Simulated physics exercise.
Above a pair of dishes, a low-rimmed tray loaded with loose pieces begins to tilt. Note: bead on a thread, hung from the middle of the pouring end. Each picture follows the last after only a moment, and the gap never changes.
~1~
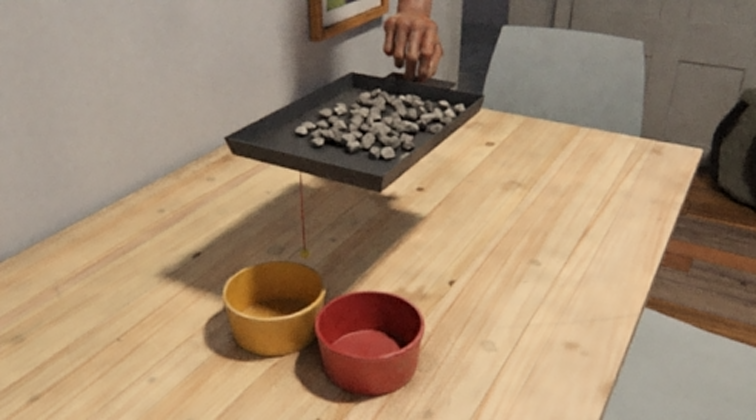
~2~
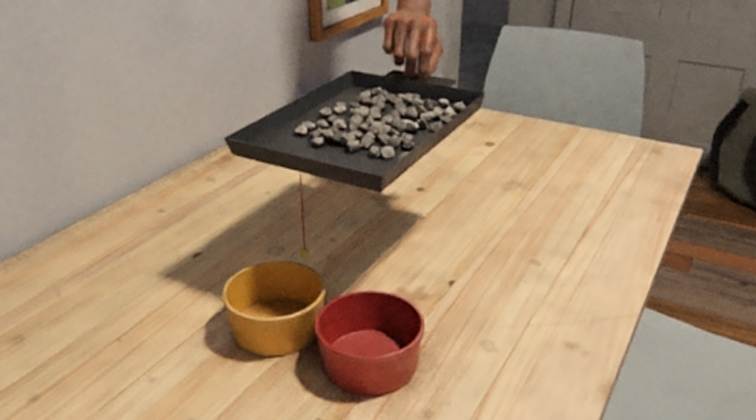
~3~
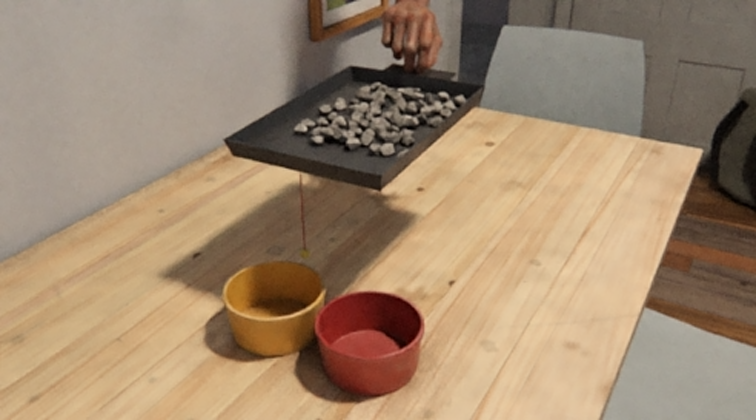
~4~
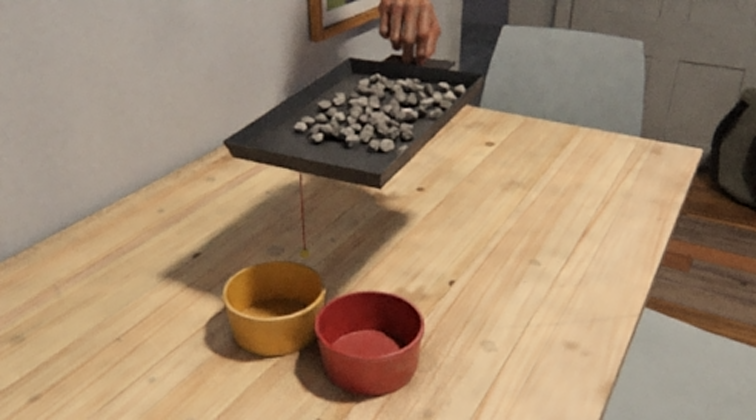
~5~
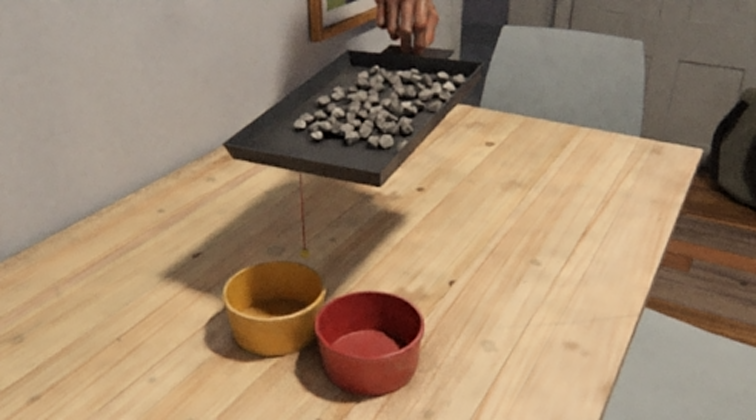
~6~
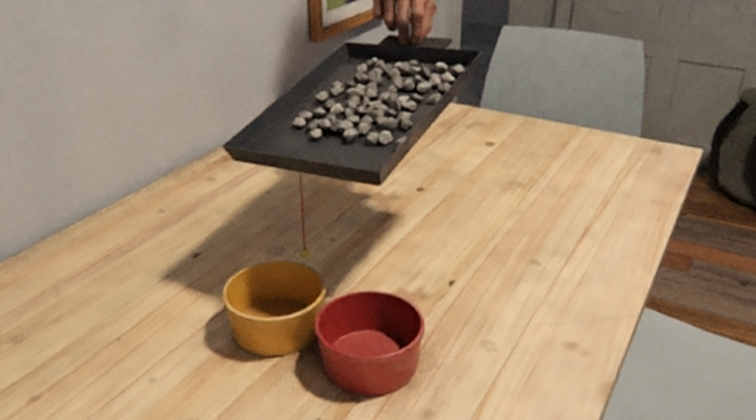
A dark, low-rimmed tray of grey gravel is held by a hand at its far end above a pale wooden table, seen from slightly above in a room with grey chairs. Below it sit a yellow dish on the left and a red one on the right, with a small bead hanging on a thread behind them. The hand slowly raises the tray's far end, tilting it slightly, while the camera stays still.
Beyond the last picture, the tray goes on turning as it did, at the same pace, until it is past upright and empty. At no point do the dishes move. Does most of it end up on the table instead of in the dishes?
The caught share falls below half.
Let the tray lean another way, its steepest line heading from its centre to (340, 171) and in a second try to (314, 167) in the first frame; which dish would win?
First try: The dish to the right; second try: The dish to the left.
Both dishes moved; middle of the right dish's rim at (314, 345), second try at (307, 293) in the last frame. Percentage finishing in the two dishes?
Trial 1 near 10 percent, trial 2 near 90 percent.
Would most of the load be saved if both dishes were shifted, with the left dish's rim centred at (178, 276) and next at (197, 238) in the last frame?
The first time it's lower than half, the second time higher than half.
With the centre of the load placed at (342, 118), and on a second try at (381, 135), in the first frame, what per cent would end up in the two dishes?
Try 1: 10 %; try 2: 40 %.
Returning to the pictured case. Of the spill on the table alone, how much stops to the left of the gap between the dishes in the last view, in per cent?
100 per cent, roughly.
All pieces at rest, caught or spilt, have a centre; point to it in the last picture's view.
Roughly pixel (218, 295).
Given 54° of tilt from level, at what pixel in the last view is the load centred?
Look around (272, 139) in the last picture.
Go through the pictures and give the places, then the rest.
The first picture shows corners of the pouring end (231, 137) and (380, 173), level; middle of the load (388, 123), bits of gravel; left dish (245, 331); right dish (343, 369); bead on its thread (305, 253).
The second picture shows corners of the pouring end (231, 137) and (380, 173), level; middle of the load (387, 122).
The third picture shows corners of the pouring end (230, 138) and (379, 172), tipped barely, lowest at the left corner; middle of the load (387, 118).
The fourth picture shows corners of the pouring end (229, 140) and (378, 171), tipped a little, lowest at the left corner; middle of the load (387, 111).
The fifth picture shows corners of the pouring end (229, 142) and (377, 169), tipped a little, lowest at the left corner; middle of the load (386, 105).
The sixth picture shows corners of the pouring end (229, 144) and (376, 168), tipped a little, lowest at the left corner; middle of the load (385, 99); left dish (245, 331); right dish (343, 369).
Just after the last frame, tray tipped steeply; almost all on the tray; just a few in the air.
A moment on, tray tipped right over; roughly two thirds on the tray; just a few in the left dish; roughly a third outside both; about a tenth in the air.
Further on, tray tipped past a quarter turn; roughly a quarter in the left dish; the larger part outside both.
When it is over, tray tipped past a quarter turn; not one in the right dish; roughly a quarter in the left dish; the larger part outside both.
